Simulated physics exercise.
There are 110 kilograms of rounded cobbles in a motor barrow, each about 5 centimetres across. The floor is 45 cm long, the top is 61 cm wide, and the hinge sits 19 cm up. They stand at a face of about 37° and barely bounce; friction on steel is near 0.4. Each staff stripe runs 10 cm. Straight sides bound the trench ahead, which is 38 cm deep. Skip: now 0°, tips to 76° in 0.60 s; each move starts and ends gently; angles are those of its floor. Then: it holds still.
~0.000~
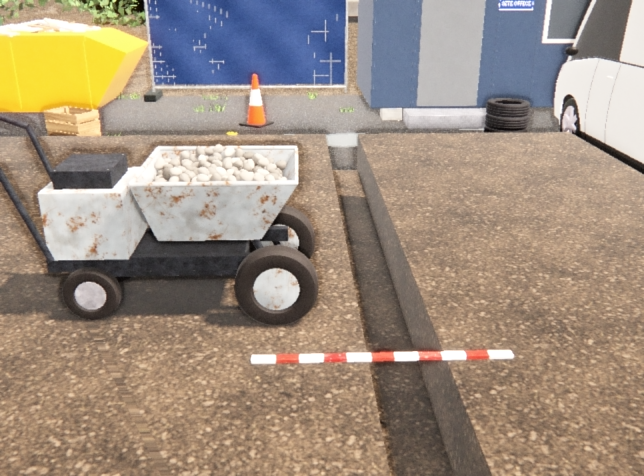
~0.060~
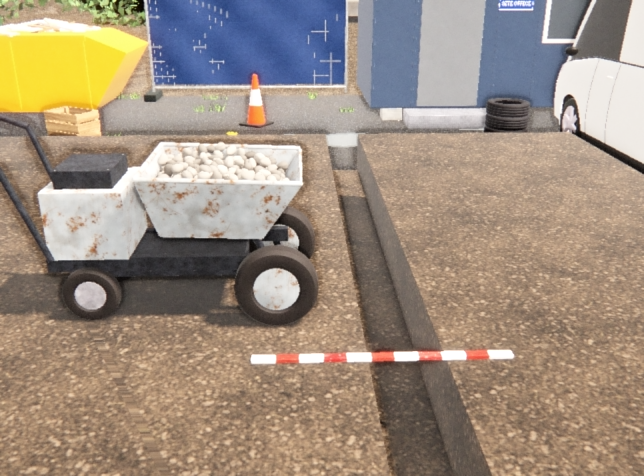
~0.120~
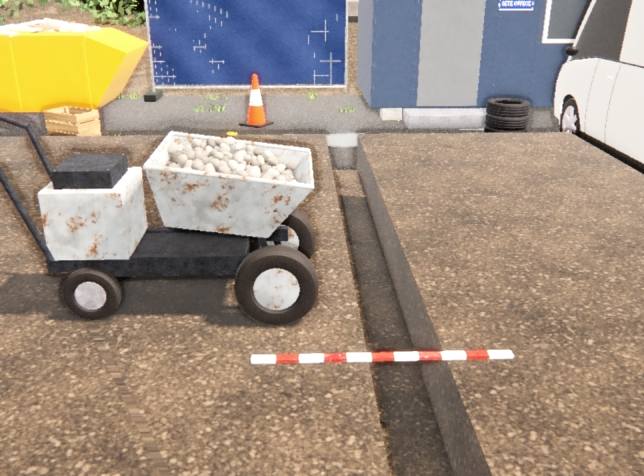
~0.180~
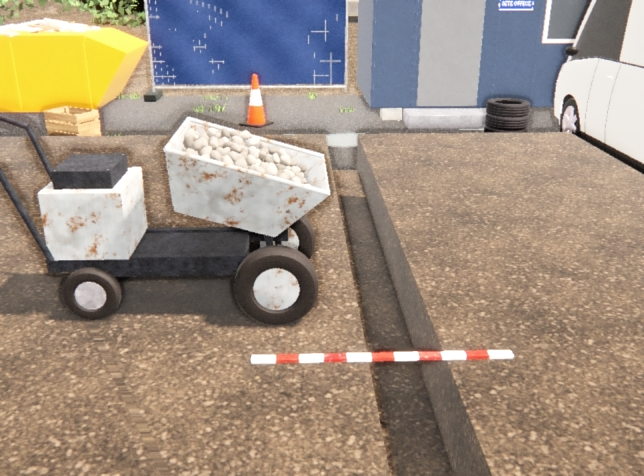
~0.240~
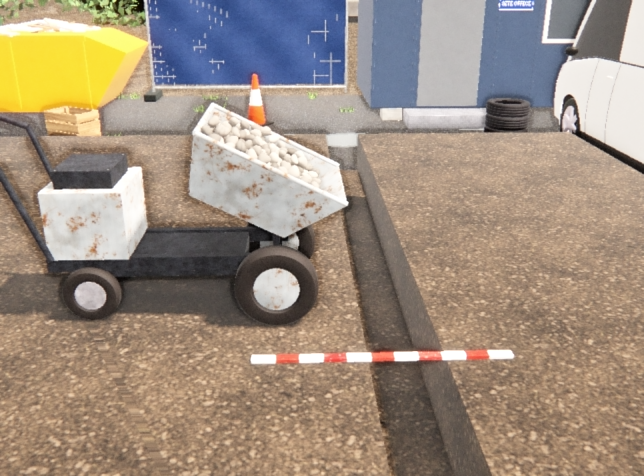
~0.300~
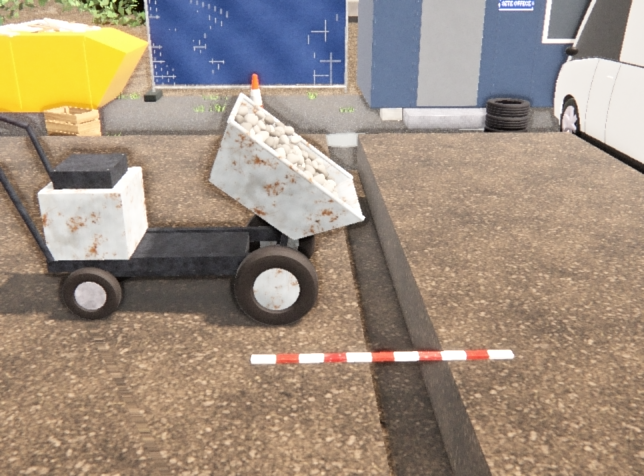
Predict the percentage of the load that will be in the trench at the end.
Predicted: Roughly 41 %.
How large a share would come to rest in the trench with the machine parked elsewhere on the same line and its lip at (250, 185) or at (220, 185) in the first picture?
Some 80 and some 80 per cent, in that order.
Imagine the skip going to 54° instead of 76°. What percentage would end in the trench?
Roughly 25 percent.
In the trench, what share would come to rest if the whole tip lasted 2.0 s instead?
Expected share: Around 75%.
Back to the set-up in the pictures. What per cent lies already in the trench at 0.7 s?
Roughly 15% by that time.
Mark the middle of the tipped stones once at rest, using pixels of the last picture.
(447, 289).
After 0.4 s the floor is at 64°; 100 % in the skip; the foremost stones are at (375, 223).
After 0.7 s the floor is at 76°; 56 % in the skip, 15 % in the trench, 30 % past the trench; the foremost stones are at (468, 291).
After 1.0 s the floor is at 76°; 10 % in the skip, 30 % in the trench, 60 % past the trench; the foremost stones are at (639, 285).
After 3.0 s the floor is at 76°; 0 % in the skip, 41 % in the trench, 59 % past the trench; the foremost stones are past the picture's edge.
